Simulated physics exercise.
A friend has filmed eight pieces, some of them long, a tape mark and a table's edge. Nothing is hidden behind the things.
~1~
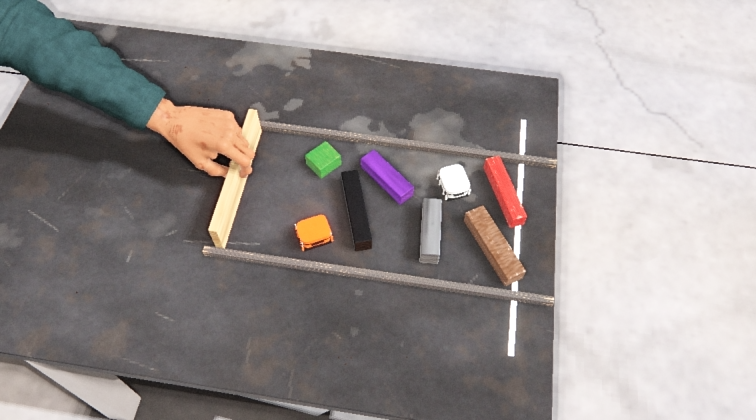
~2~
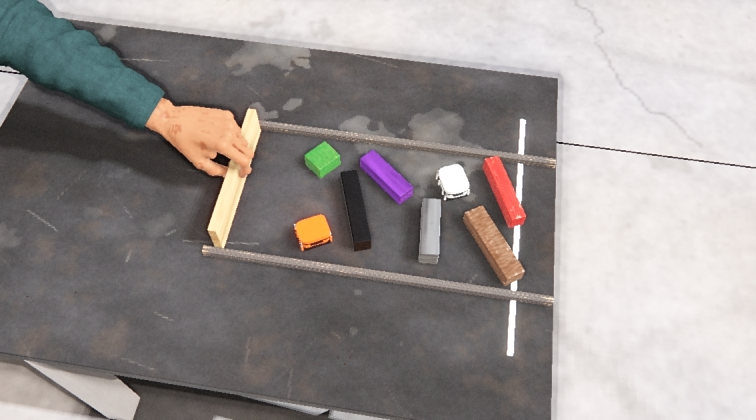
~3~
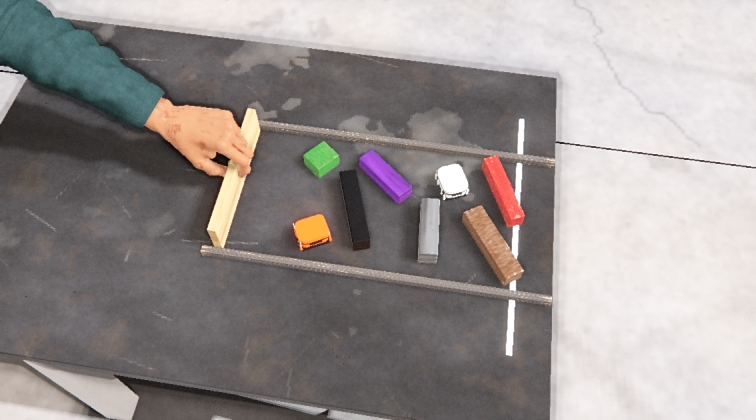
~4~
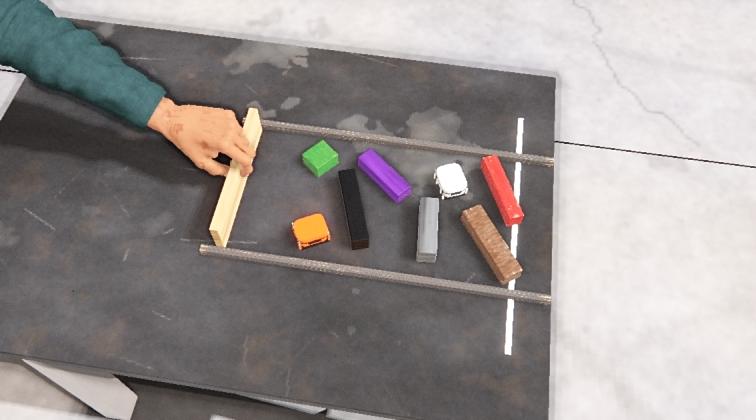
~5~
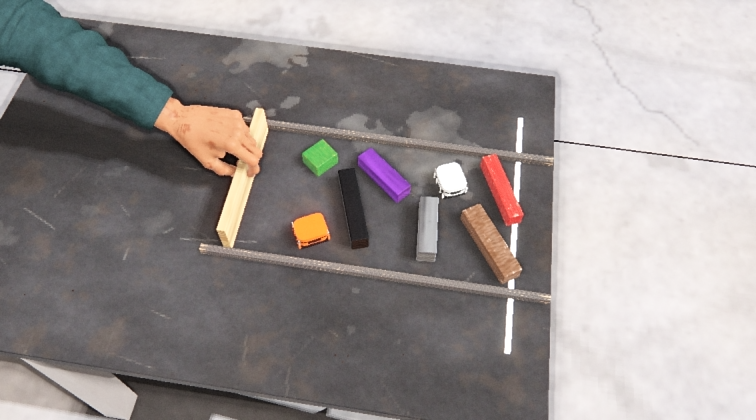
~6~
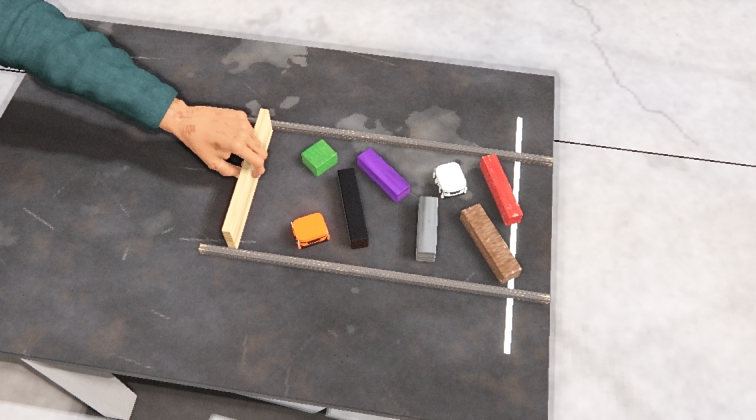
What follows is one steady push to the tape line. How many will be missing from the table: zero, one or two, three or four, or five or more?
The number that fall off is three or four.
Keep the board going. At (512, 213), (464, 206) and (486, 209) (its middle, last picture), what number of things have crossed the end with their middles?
The counts: 4, 0 and 2.
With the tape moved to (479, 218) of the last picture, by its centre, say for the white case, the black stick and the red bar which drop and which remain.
The white case holds on, the black stick does not fall, the red bar comes down.
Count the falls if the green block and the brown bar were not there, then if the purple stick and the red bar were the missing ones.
First 3, then 2.
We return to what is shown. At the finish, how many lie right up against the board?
In contact: 3.
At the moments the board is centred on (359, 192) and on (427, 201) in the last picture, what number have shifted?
At the one place 4, at the other 8.
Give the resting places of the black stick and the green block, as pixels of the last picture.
The black stick at (542, 229), the green block at (530, 178).
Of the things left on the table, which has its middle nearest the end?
The purple stick ends nearest.
Soon after, none off yet; red bar at rest near (501, 189); brown bar at rest near (490, 243); white case at rest near (450, 181).
After that, none off yet; red bar at rest near (501, 189); brown bar at rest near (490, 243); white case displaced a little near (463, 184).
And then, none off yet; red bar displaced about its own width near (553, 194); brown bar displaced about its own width near (548, 247); white case displaced well along near (532, 193).
In the end, the number that fall off is three or four; gone, grey stick, white case, brown bar and red bar.
